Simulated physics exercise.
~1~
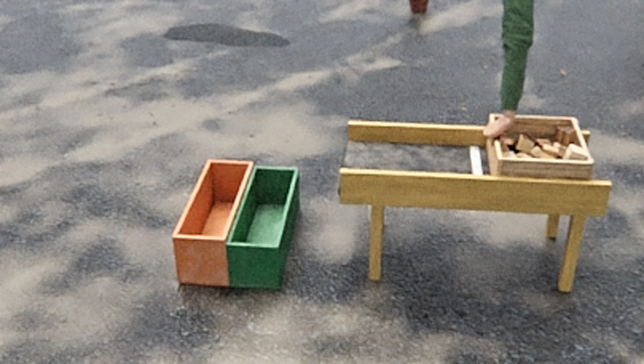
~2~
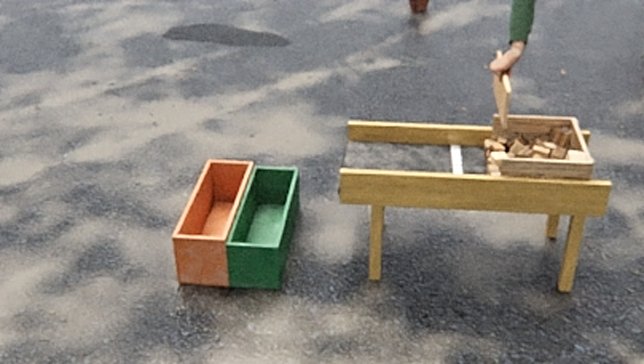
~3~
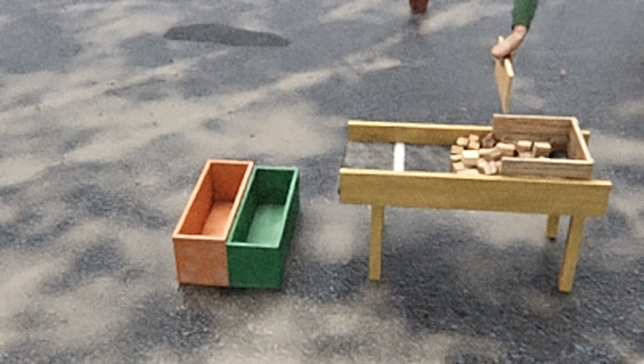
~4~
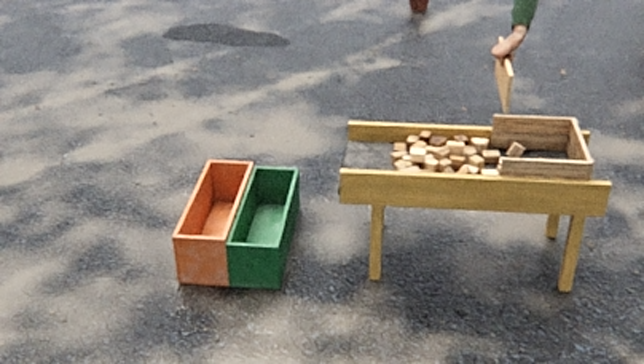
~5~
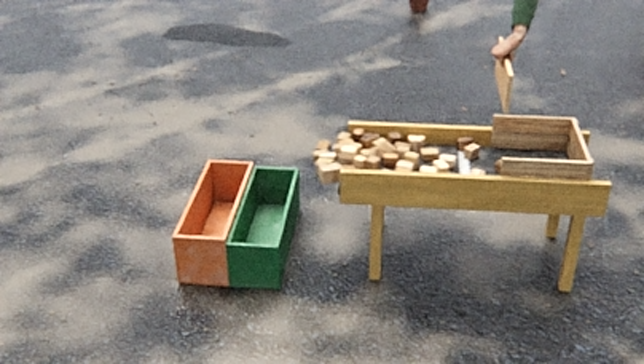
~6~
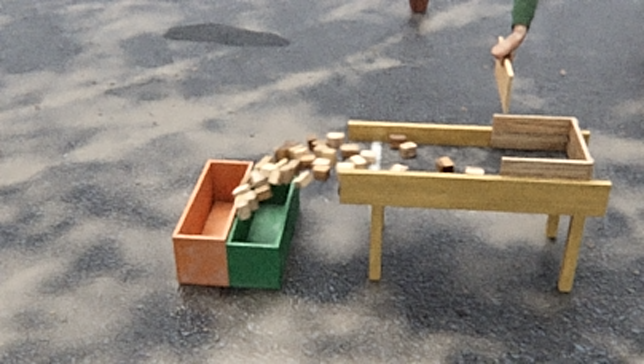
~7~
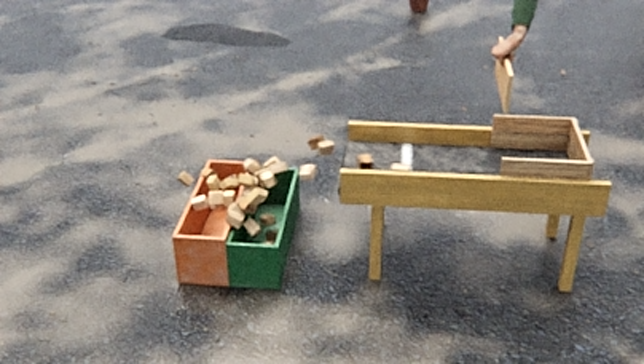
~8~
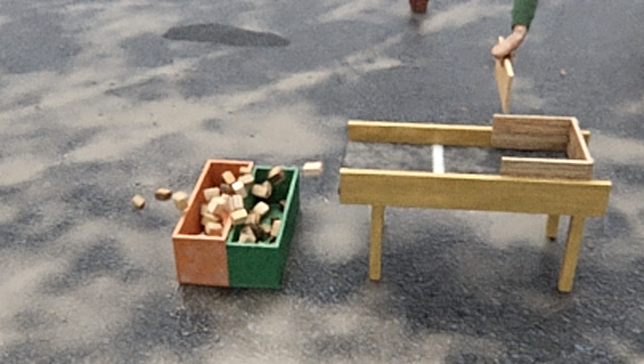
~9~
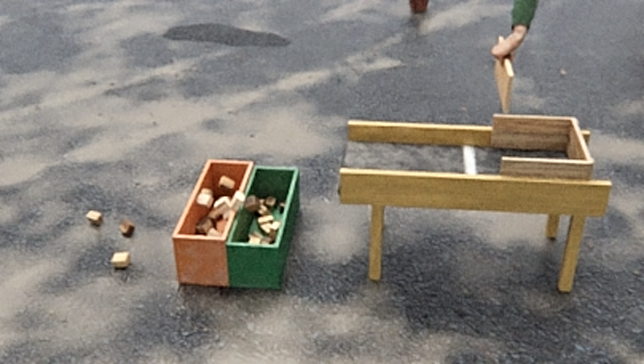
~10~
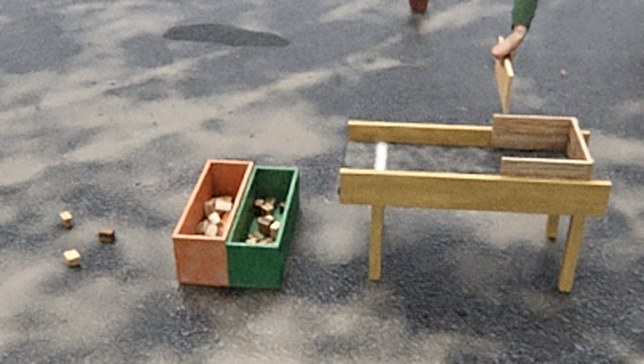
A pile of small wooden blocks sits in a wooden pen at the right end of a low conveyor, where a green-sleeved hand grips the gate. The hand lifts the gate and holds it up as the belt carries the blocks out to the left. They spread along the belt, then spill off its left end in a stream toward a green tub and an orange box standing side by side. Blocks tumble into both, while a few stragglers fly farther left. At the end, the belt is empty, both containers hold blocks, and three lie on the ground beyond the orange box.
